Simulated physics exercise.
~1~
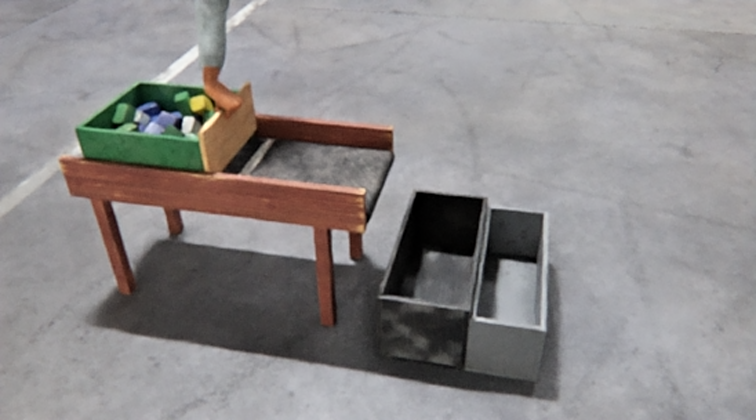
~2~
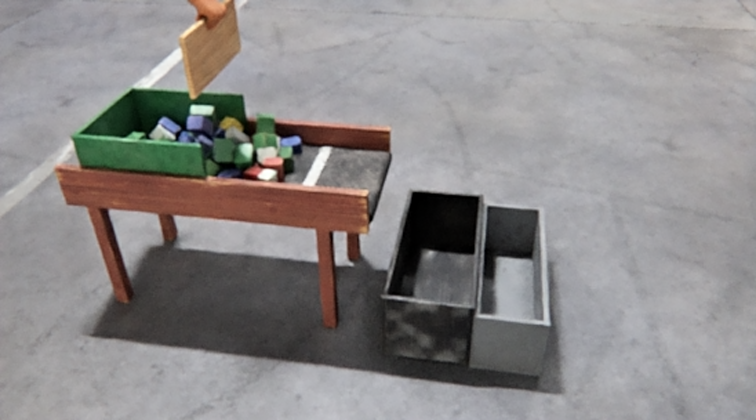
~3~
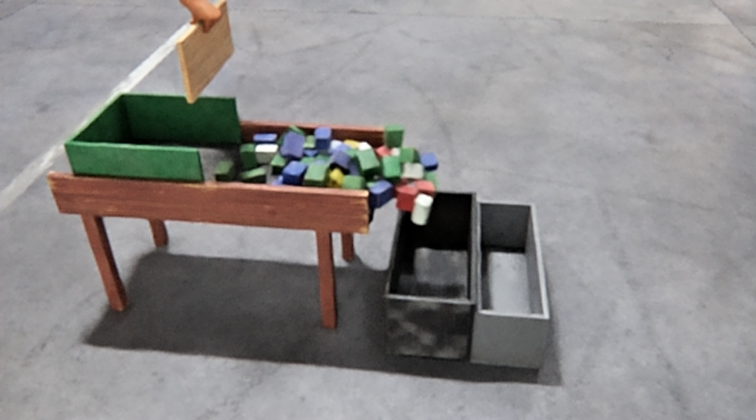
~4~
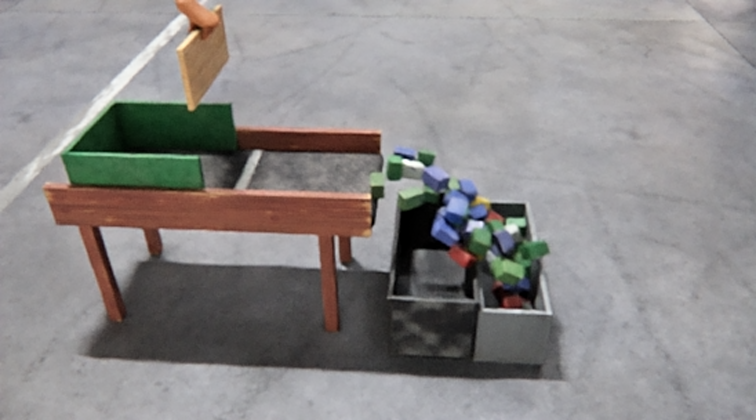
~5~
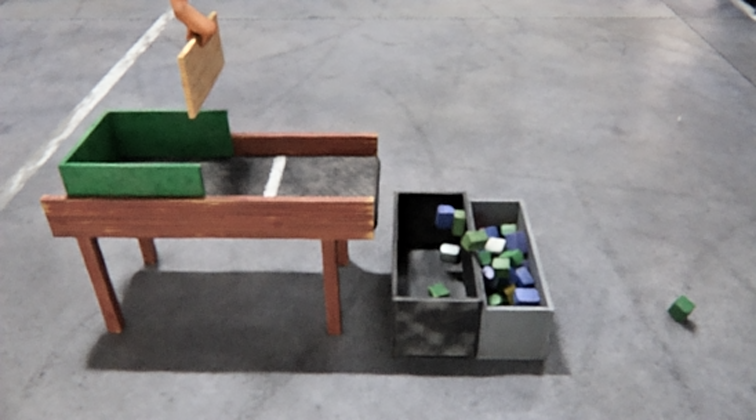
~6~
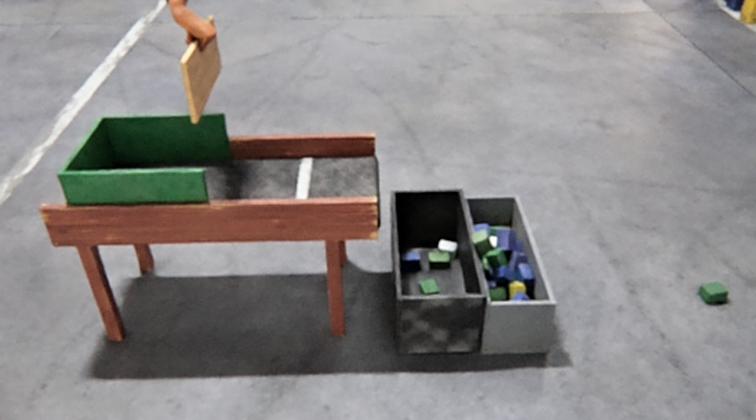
A green pen full of small coloured blocks sits at the left end of a reddish wooden table with a dark belt, seen from slightly above on a grey concrete floor. A black bin and a grey bin stand side by side to the right. A hand lifts the wooden gate, and the blocks spread rightwards along the belt. They spill off the end in a tumbling stream over the bins. Most land in the grey bin, a few settle in the black one, and a single green block comes to rest on the floor far right.
